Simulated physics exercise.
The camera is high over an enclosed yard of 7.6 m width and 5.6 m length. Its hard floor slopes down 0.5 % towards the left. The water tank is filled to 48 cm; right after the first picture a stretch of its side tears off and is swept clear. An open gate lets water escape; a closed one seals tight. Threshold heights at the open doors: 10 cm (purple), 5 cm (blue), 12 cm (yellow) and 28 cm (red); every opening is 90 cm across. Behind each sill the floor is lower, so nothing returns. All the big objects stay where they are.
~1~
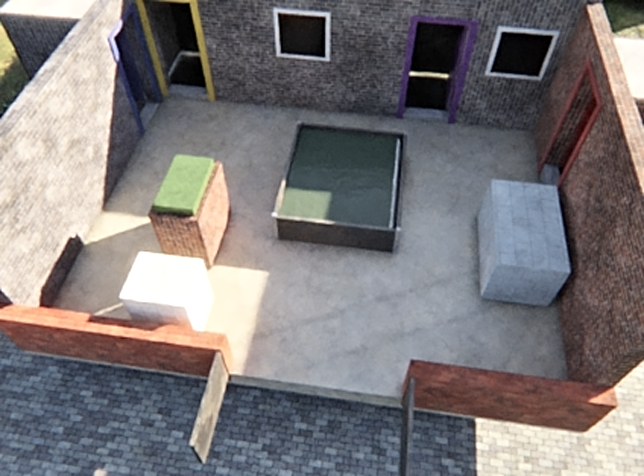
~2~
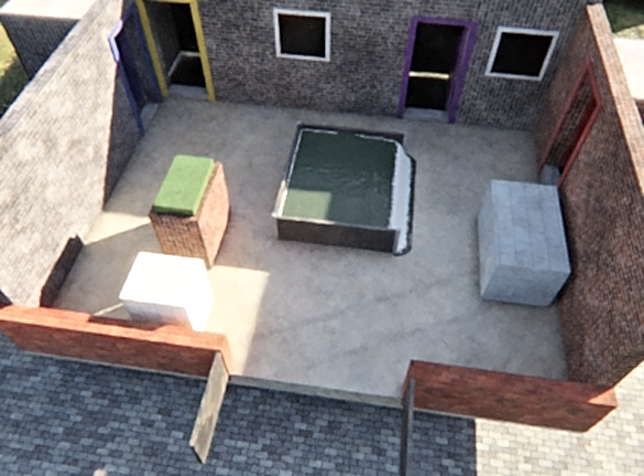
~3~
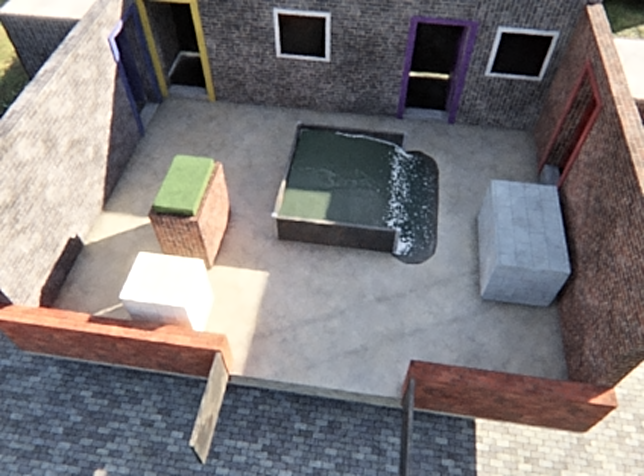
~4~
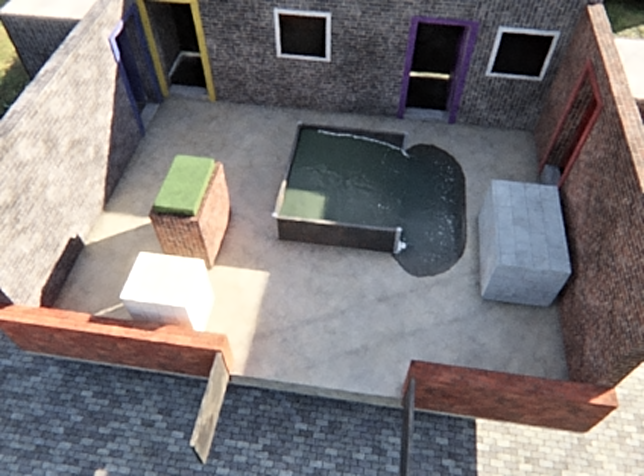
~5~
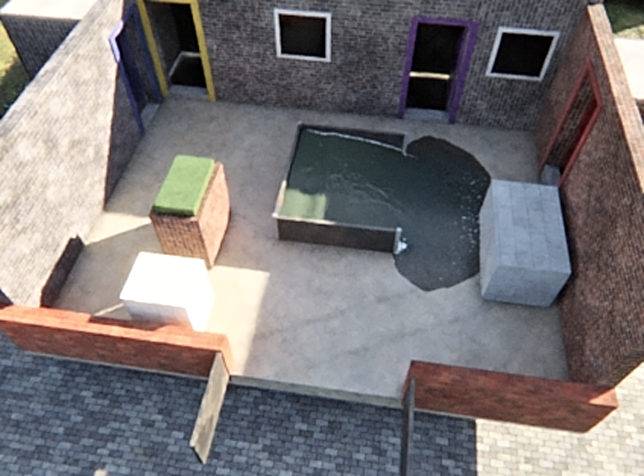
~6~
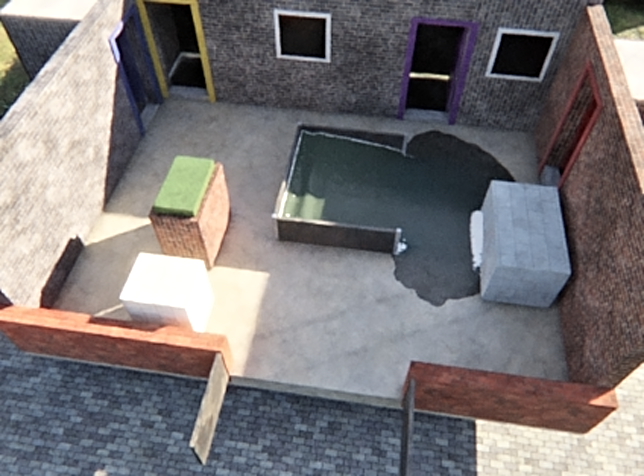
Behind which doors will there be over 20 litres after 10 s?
Within that time: At the purple door it stays under the limit; at the blue door it passes the limit; at the yellow door it keeps below the limit; at the red door it does not reach the limit.
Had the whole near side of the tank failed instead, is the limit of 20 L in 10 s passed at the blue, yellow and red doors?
Against that limit: Blue not over, yellow under, red under.
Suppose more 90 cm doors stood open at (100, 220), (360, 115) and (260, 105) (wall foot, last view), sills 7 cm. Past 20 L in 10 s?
In turn: Under, under, below.
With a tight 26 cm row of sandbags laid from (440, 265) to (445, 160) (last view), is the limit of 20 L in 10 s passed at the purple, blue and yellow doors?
Against that limit: Purple past it, blue under, yellow under.
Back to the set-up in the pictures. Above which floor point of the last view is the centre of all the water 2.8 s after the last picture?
Near (447, 209).
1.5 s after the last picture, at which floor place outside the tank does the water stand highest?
Around (533, 138).
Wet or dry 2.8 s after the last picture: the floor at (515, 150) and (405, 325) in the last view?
In that order: Wet, flooded.
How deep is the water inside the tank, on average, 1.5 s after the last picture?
Some 16 cm.
Then, 0.7 s after the last picture water covers 25 % of the floor and is deepest (32 cm) near (471, 230); purple door not reached, blue door not reached, yellow door not reached, red door 29 cm at the sill, 0 L in.
Then, 1.5 s after the last picture water covers 30 % of the floor and is deepest (38 cm) near (533, 138); purple door 2 cm at the sill, 0 L in, blue door not reached, yellow door not reached, red door 28 cm at the sill, 2 L in.
Then, 2.8 s after the last picture water covers 40 % of the floor and is deepest (24 cm) near (514, 136); purple door 11 cm at the sill, 0 L in, blue door not reached, yellow door not reached, red door 19 cm at the sill, 3 L in.
Then, 5.3 s after the last picture water covers 70 % of the floor and is deepest (22 cm) near (165, 97); purple door 10 cm at the sill, 2 L in, blue door 10 cm at the sill, 2 L in, yellow door 6 cm at the sill, 0 L in, red door 9 cm at the sill, 3 L in.
Then, 9.3 s after the last picture water covers 95 % of the floor and is deepest (8 cm) near (173, 98); purple door 4 cm at the sill, 2 L in, blue door 8 cm at the sill, 89 L in, yellow door 6 cm at the sill, 1 L in, red door 4 cm at the sill, 3 L in.
